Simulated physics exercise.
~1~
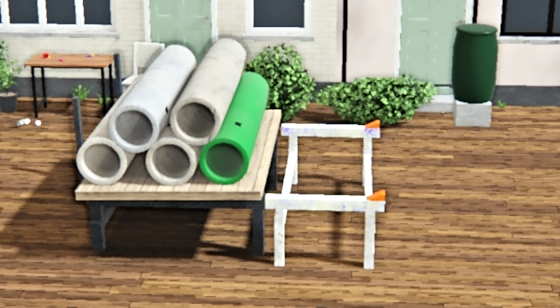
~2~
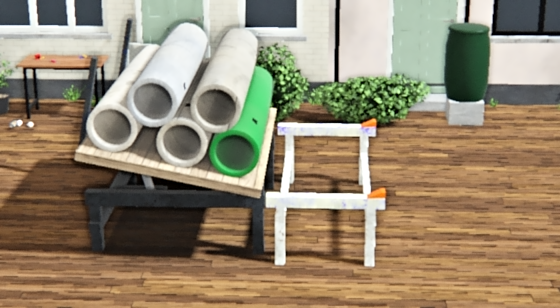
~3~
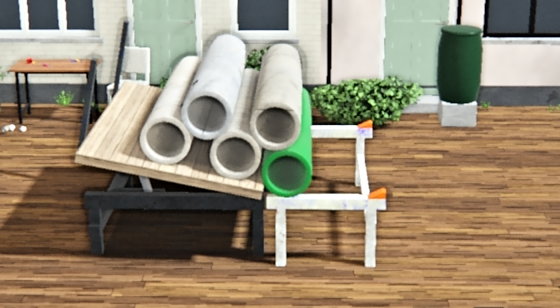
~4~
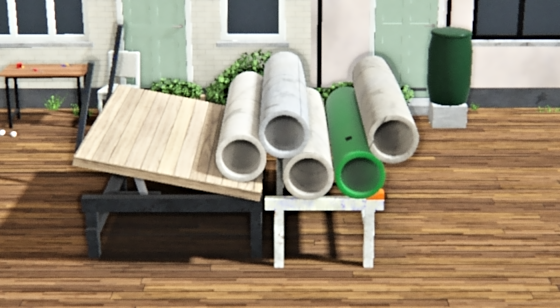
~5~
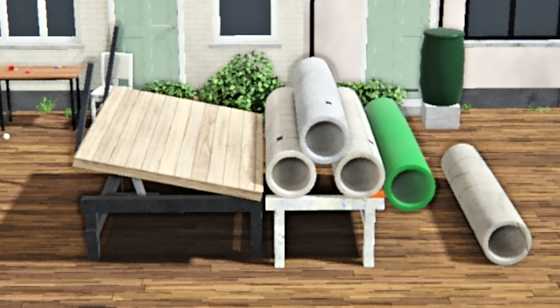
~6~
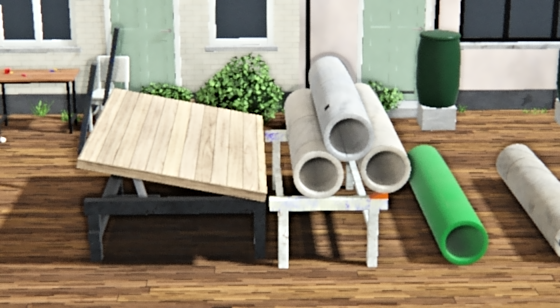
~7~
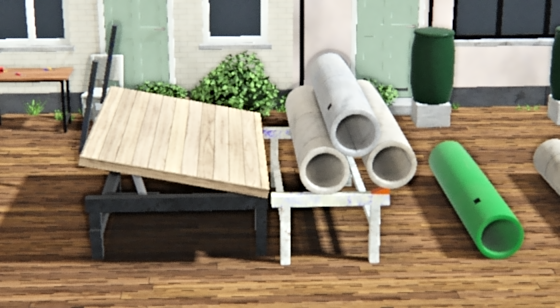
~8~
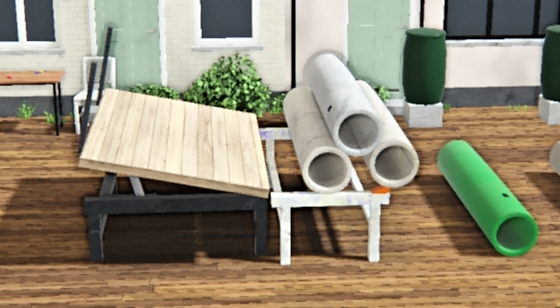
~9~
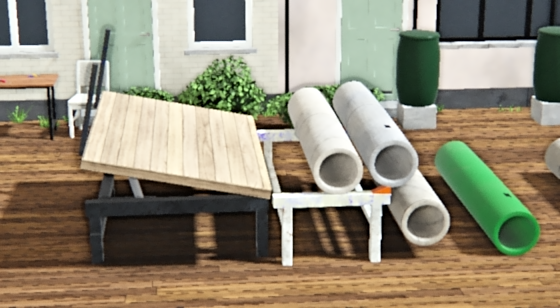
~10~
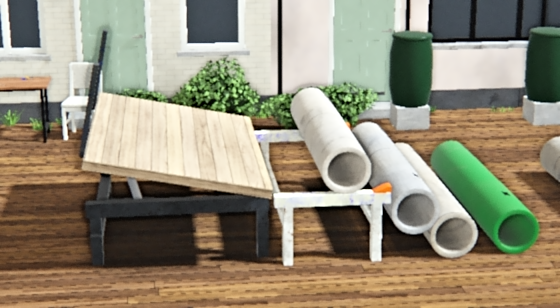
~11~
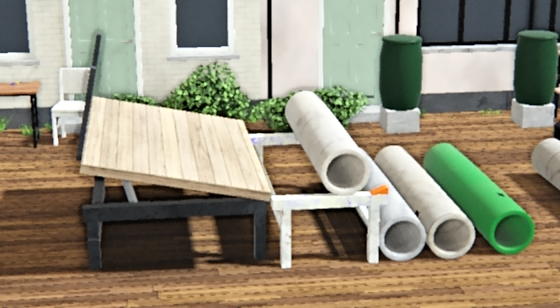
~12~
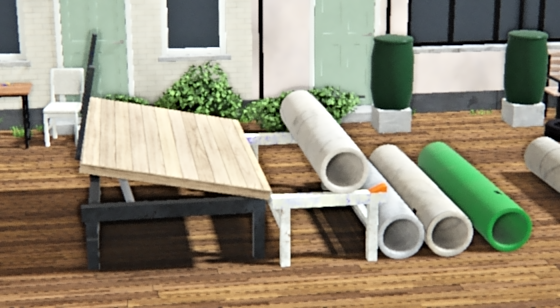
Five hollow concrete pipes, one green and the rest grey, lie stacked on a wooden deck at the left of a plank-floored yard, seen from the front and slightly above as the view drifts sideways. The deck tilts down towards a low white rack on the right, and the pipes roll across onto it. A grey pipe drops off the far end first and rolls away, then the green one follows over the stop and settles on the ground. Two more grey pipes slip down beside it. One grey pipe remains on the rack, with the deck still tilted.
